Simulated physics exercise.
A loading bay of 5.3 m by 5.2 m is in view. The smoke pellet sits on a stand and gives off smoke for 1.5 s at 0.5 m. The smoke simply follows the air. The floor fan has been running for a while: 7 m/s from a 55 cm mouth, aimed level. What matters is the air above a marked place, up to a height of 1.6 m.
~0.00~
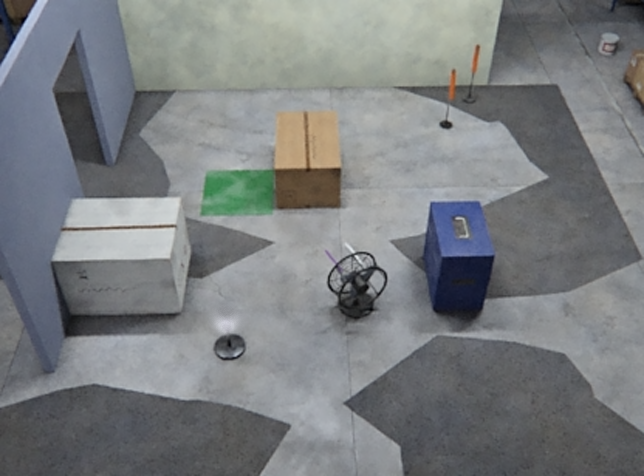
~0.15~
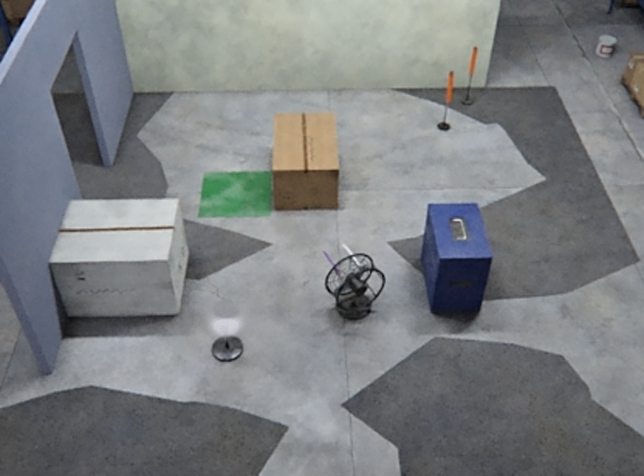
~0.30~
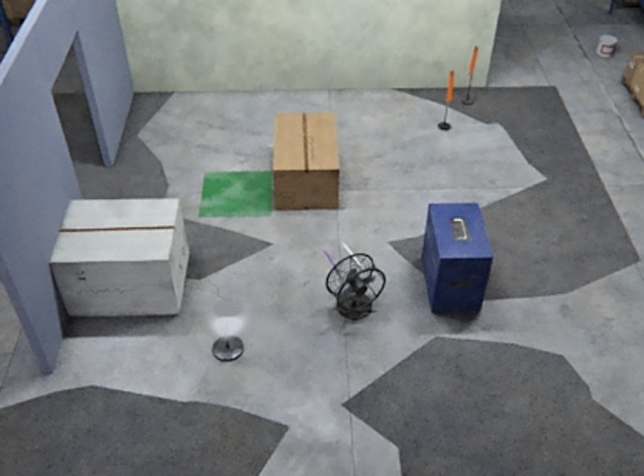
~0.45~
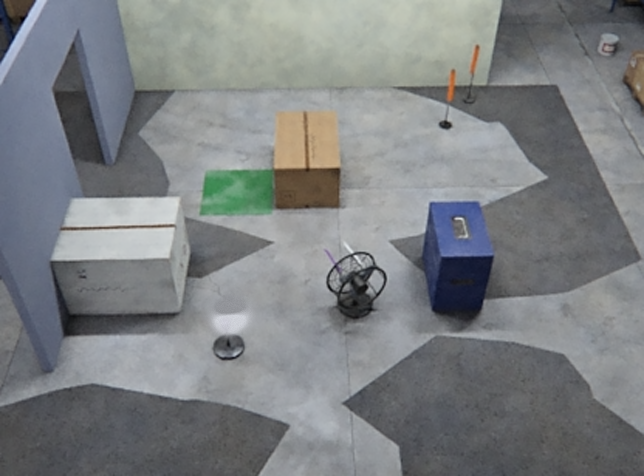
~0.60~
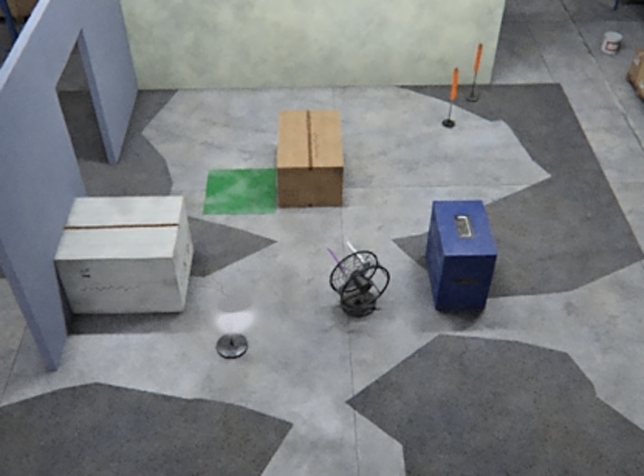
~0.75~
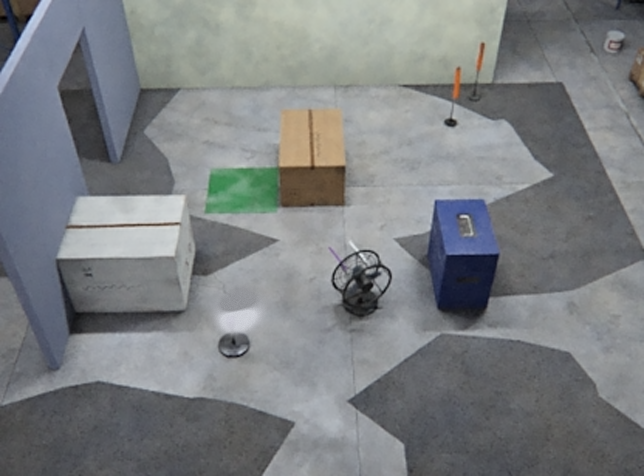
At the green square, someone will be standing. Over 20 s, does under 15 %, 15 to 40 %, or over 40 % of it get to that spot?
In that time, more than 40 % gets there.
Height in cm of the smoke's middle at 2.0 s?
I'd say around 40 centimetres.
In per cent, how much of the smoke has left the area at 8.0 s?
Estimated value: Around 70 per cent.
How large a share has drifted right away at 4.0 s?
Some 1 per cent.
By 2.0 s we count, 0 % has passed over the green square, with 100 % still about or yet to come, and the middle of the rest is near (257, 302).
By 4.0 s we count, 26 % has passed over the green square, with 99 % still about or yet to come, and the middle of the rest is near (292, 236).
By 8.0 s we count, 75 % has passed over the green square, with 31 % still about or yet to come, and the middle of the rest is near (261, 104).
By 20.0 s we count, 76 % has passed over the green square, with 5 % still about or yet to come.
